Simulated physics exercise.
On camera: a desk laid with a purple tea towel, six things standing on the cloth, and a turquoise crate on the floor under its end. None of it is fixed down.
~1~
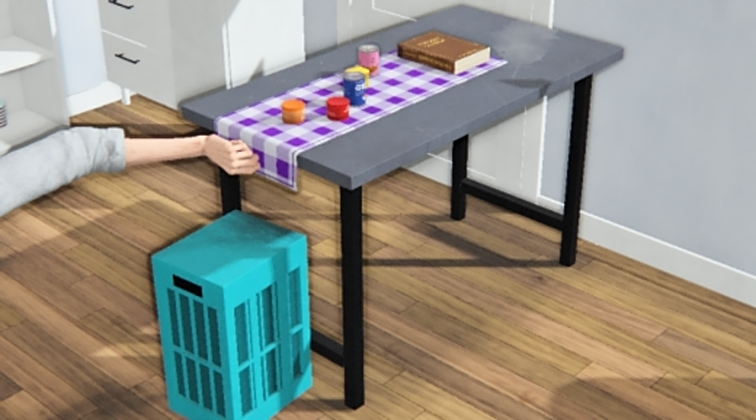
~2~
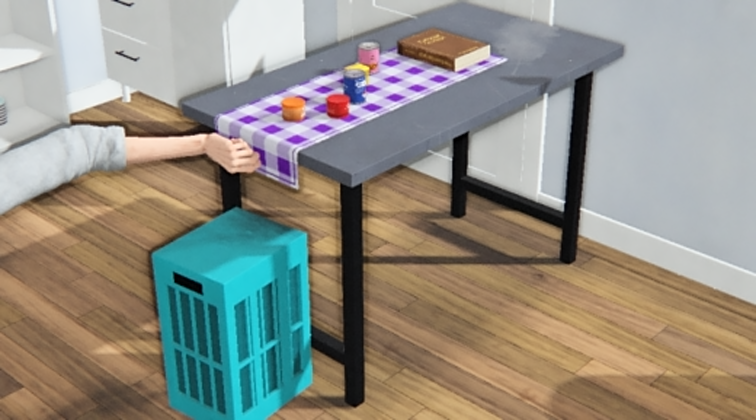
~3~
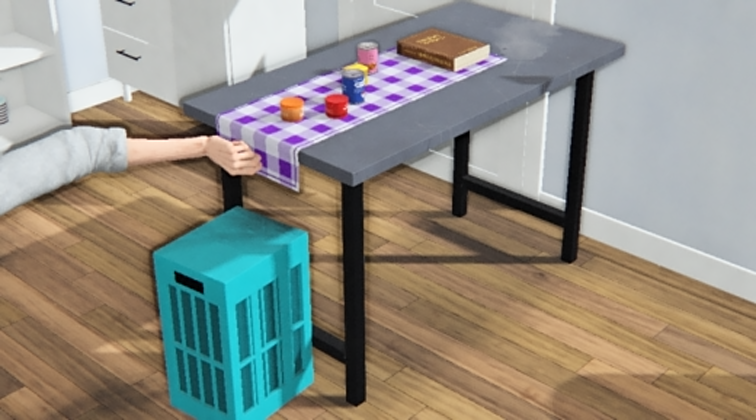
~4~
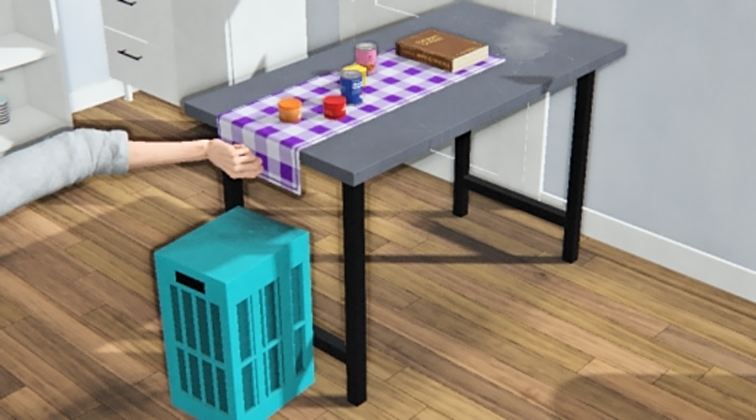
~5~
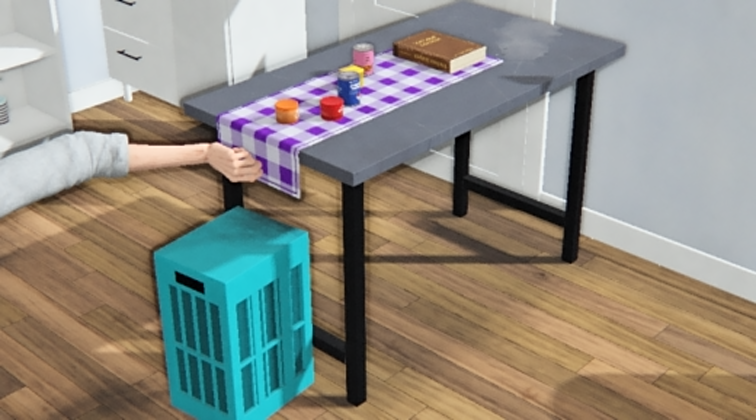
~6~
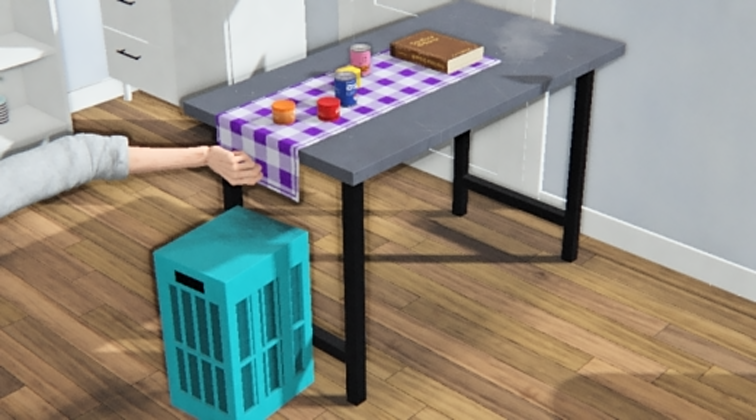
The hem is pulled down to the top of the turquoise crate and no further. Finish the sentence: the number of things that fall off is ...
... one.
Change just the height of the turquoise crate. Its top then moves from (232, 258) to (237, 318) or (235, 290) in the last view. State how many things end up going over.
First case 3, second case 2.
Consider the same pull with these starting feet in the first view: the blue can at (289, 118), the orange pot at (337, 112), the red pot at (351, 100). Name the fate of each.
The blue can ends up knocked off, the orange pot ends up still aboard, the red pot ends up still aboard.
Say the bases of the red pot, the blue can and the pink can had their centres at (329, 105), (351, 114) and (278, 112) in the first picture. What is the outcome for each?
Here's how it goes: The red pot remains in place, the blue can remains in place and the pink can leaves the top.
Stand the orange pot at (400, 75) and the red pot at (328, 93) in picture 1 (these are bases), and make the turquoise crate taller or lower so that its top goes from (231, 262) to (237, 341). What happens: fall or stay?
Orange pot: Safe; red pot: Lost.
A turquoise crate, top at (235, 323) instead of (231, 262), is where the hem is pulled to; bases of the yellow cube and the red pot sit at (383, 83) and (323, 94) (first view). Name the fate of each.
Observed: Yellow cube remains seated; red pot departs.
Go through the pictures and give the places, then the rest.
The first picture shows hem (297, 191); orange pot (293, 104); red pot (338, 101); blue can (354, 75); yellow cube (356, 70); pink can (368, 48); top of the crate (231, 262).
The second picture shows hem (299, 189); orange pot (293, 101).
The third picture shows hem (299, 191); red pot (336, 98).
The fourth picture shows hem (300, 195); blue can (351, 74); top of the crate (233, 258).
The fifth picture shows hem (300, 198); yellow cube (351, 69).
The sixth picture shows hem (298, 202); orange pot (283, 104); red pot (328, 101); blue can (345, 75); yellow cube (348, 70); pink can (360, 47).
A little later, hem near (259, 208); all still up.
Next, hem on the crate; orange pot gone.
When it is over, hem on the crate; orange pot gone. It carries off one.
